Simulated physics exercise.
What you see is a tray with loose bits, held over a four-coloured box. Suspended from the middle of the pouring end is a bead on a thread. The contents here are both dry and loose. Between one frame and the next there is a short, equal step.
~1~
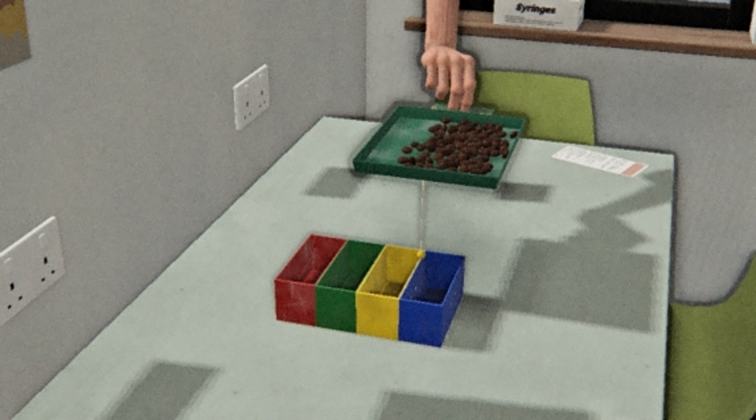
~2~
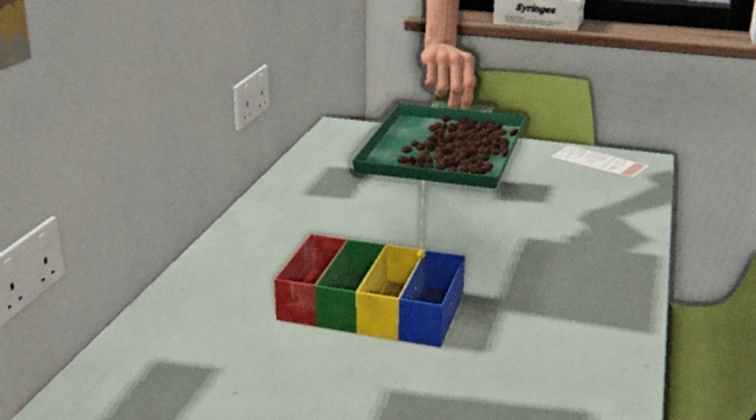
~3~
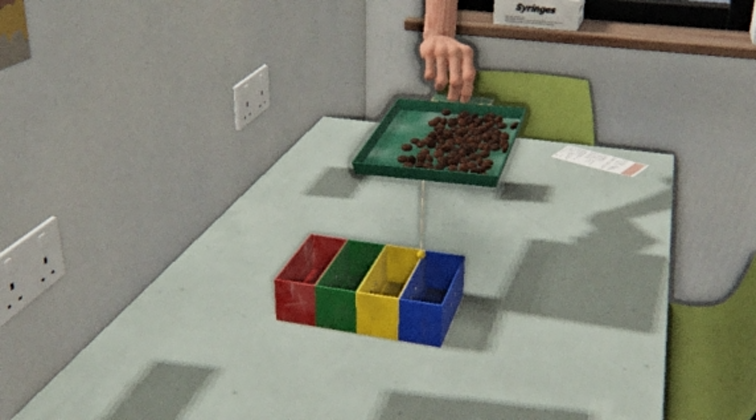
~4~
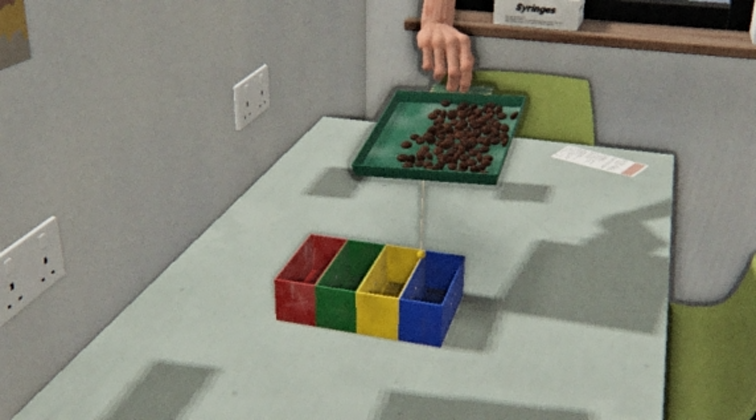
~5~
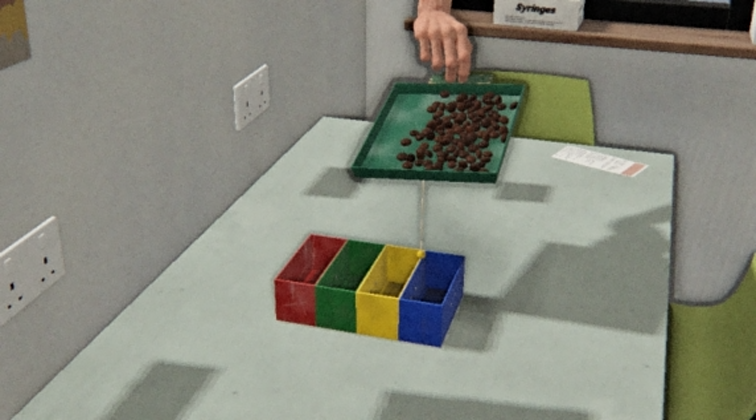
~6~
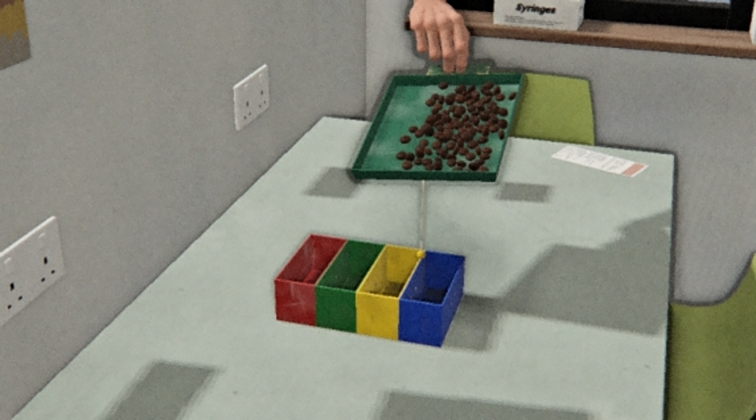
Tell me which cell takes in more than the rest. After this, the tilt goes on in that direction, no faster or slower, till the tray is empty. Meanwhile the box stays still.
I would say the green cell.
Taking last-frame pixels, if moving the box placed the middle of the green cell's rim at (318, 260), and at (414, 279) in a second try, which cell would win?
One: The yellow cell. Two: The cell in red.
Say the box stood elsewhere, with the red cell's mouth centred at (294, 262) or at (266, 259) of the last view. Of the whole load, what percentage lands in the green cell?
Respectively 30 percent and 0 percent.
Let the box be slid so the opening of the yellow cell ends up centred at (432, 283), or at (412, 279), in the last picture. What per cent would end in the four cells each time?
You'd get about 100 per cent first and about 100 per cent second.
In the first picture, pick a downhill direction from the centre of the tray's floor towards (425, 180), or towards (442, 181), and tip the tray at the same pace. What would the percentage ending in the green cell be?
Lab note: Try 1 = 10 %, try 2 = 0 %.
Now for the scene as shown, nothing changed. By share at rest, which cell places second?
Ranked second: The yellow one.
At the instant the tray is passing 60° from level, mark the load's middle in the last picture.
About (402, 155).
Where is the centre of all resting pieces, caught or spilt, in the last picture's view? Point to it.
Near (363, 304), more or less.
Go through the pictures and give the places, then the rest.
In the first frame, corners of the pouring end (355, 159) and (496, 176), level; middle of the load (460, 146), flat chocolate drops; bead on its thread (421, 255); red cell (295, 299); green cell (336, 305); yellow cell (378, 312); blue cell (420, 319).
In the second frame, corners of the pouring end (355, 160) and (496, 176), level; middle of the load (460, 145).
In the third frame, corners of the pouring end (355, 161) and (496, 175), tipped barely, lowest at the left corner; middle of the load (460, 141).
In the fourth frame, corners of the pouring end (354, 164) and (495, 173), tipped a little, lowest at the left corner; middle of the load (460, 136).
In the fifth frame, corners of the pouring end (354, 166) and (495, 172), tipped a little, lowest at the left corner; middle of the load (459, 130).
In the sixth frame, corners of the pouring end (354, 168) and (494, 171), tipped clearly, lowest at the left corner; middle of the load (458, 125); red cell (295, 299); green cell (336, 305); yellow cell (378, 312); blue cell (420, 319).
Just after the last frame, tray tipped steeply; almost all on the tray; just a few falling or outside the box.
A moment on, tray tipped right over; roughly a quarter on the tray; roughly a third in the green cell; roughly a quarter in the yellow cell; just a few in the blue cell; just a few in the red cell; about a tenth falling or outside the box.
Further on, tray tipped past a quarter turn; roughly half in the green cell; roughly a third in the yellow cell; about a tenth in the blue cell; just a few in the red cell; just a few falling or outside the box.
When it is over, tray tipped past a quarter turn; roughly half in the green cell; roughly a third in the yellow cell; about a tenth in the blue cell; just a few in the red cell; just a few outside the box.
